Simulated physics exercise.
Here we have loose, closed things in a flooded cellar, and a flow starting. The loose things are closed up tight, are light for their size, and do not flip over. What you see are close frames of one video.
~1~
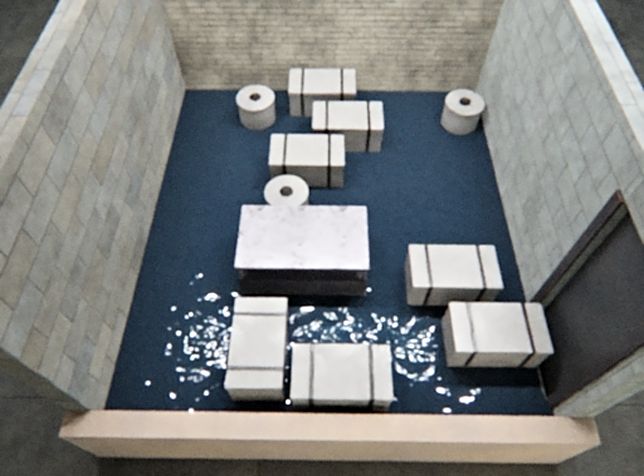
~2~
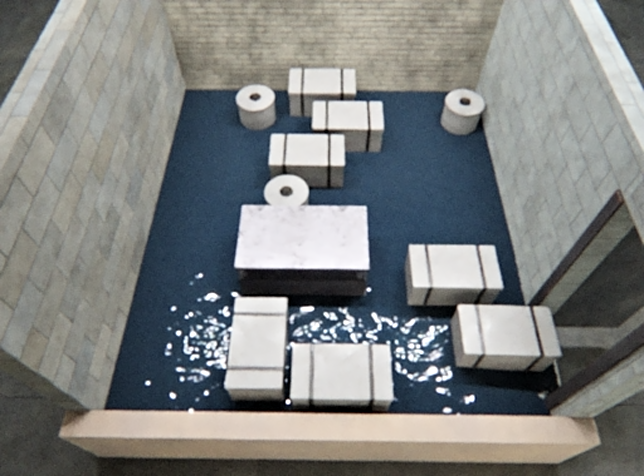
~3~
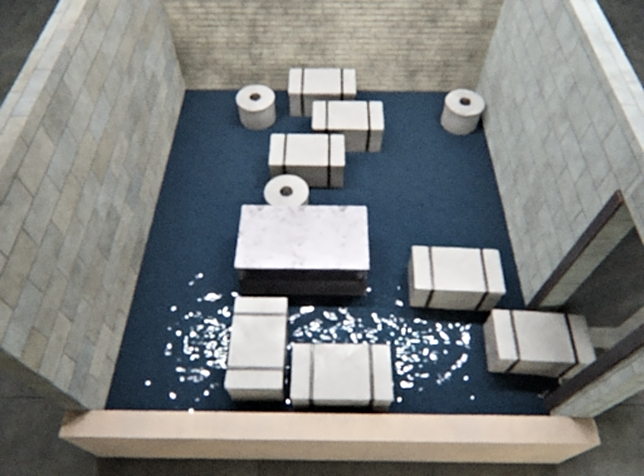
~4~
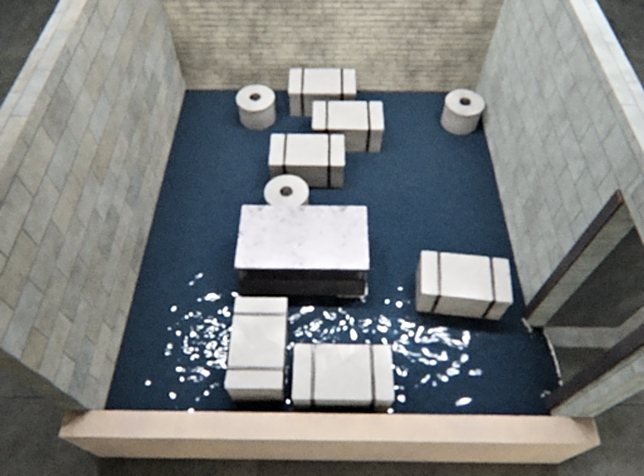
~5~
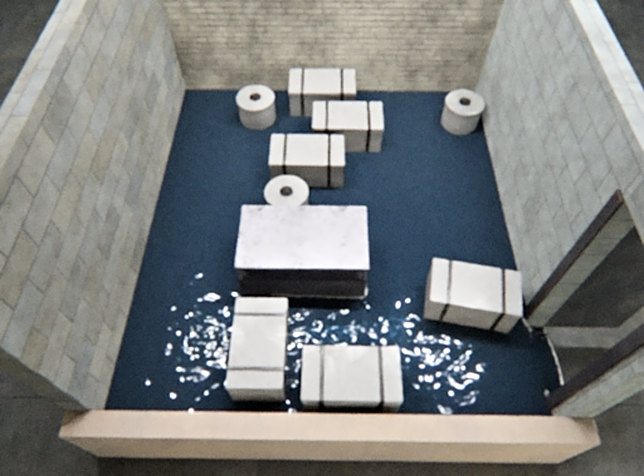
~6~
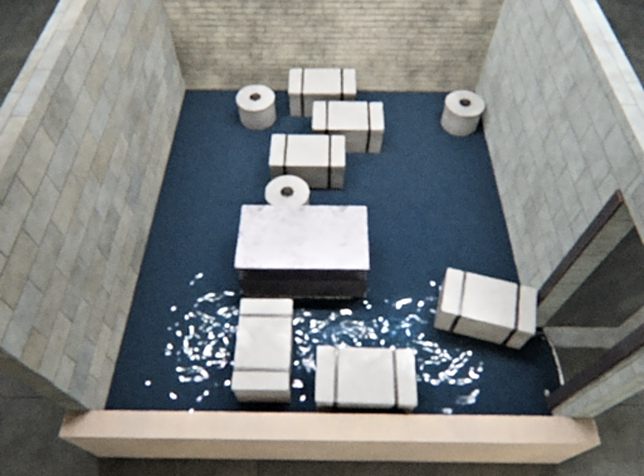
White trunks with dark straps float in a flooded, pale-walled cellar of dark blue water, seen from above by a still camera. A large pale block sits mid-room among the trunks and three white drums, with white flecks across the water nearer the front. The dark doorway at right clears, the nearest trunk slides out through it, then another drifts rightward and forward, turning, while a front trunk shifts slightly right.
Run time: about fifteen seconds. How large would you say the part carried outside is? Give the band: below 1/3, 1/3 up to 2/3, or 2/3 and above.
Band: Below 1/3.
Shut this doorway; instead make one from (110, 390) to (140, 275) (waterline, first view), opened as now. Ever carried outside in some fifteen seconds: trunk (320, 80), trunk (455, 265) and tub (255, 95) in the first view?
Answer, item by item: Not lost, lost, not lost.
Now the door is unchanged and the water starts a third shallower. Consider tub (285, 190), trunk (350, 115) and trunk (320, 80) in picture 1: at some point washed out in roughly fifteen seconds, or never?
As listed: Still in, inside, no.
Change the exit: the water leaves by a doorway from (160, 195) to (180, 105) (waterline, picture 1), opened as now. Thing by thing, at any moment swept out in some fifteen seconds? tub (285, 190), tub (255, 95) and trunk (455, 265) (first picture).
In the order given: Flushed out, flushed out, retained.
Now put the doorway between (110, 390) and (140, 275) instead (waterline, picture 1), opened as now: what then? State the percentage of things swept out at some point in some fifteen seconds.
My estimate is some 50 percent.
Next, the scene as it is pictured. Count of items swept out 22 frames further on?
I make it 1.
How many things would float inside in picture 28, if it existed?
Tally: 9.
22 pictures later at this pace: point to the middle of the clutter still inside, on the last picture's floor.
(386, 228).
A moment on, 1 of 10 are out; 9 afloat.
Next, 1 of 10 are out; 9 afloat.
Later, 1 of 10 are out; 9 afloat.
In the end, 1 of 10 are out; 9 afloat.
